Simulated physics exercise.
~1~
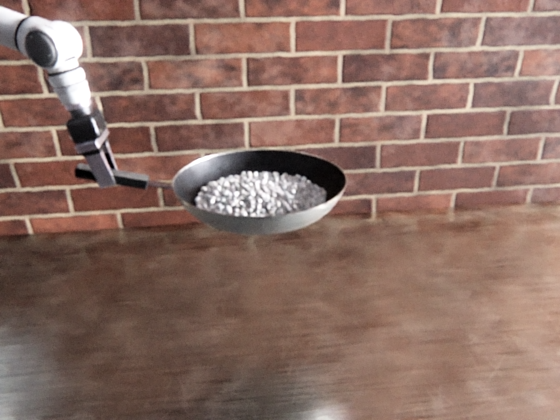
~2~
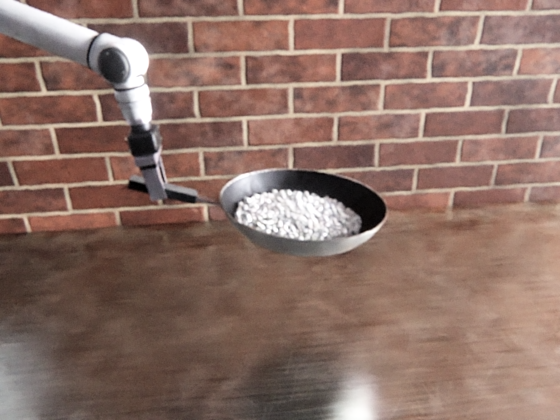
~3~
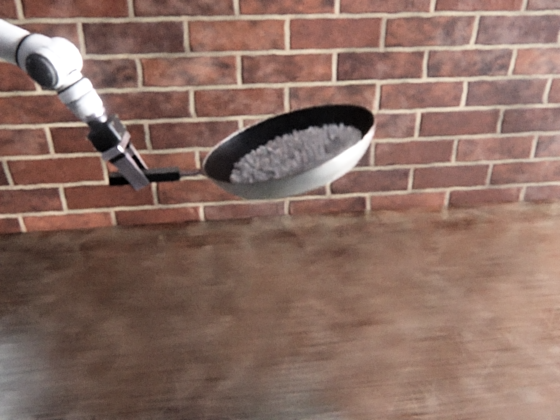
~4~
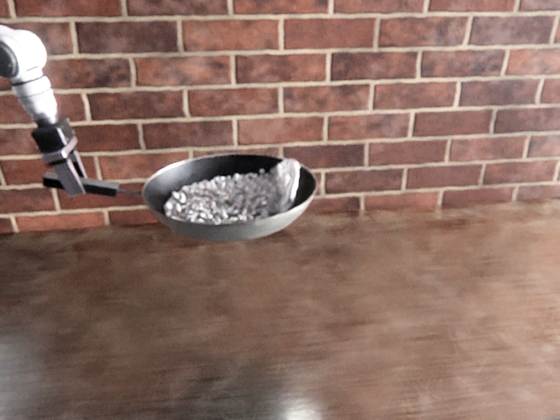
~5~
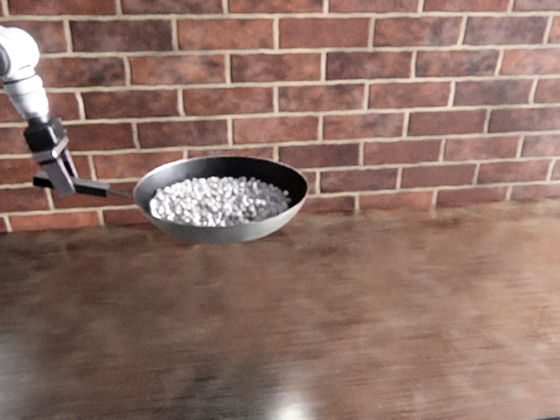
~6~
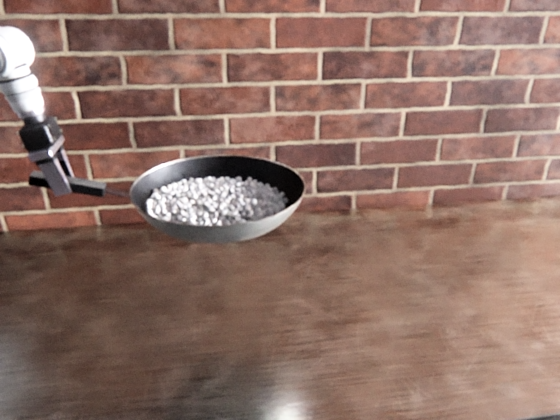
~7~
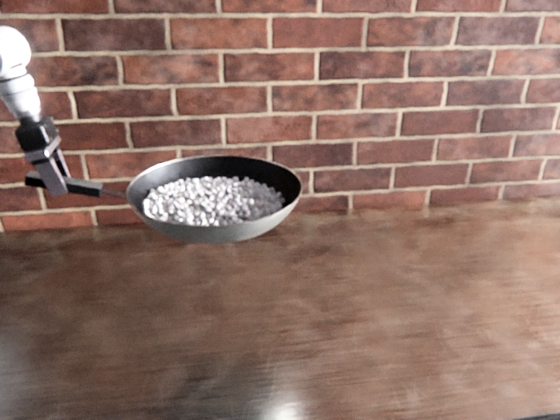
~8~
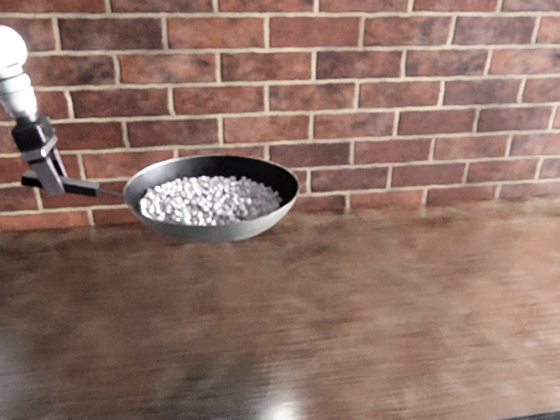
Robot arm swinging a frying pan of pale beads over a brown table, tilting it, then holding it level, still full.
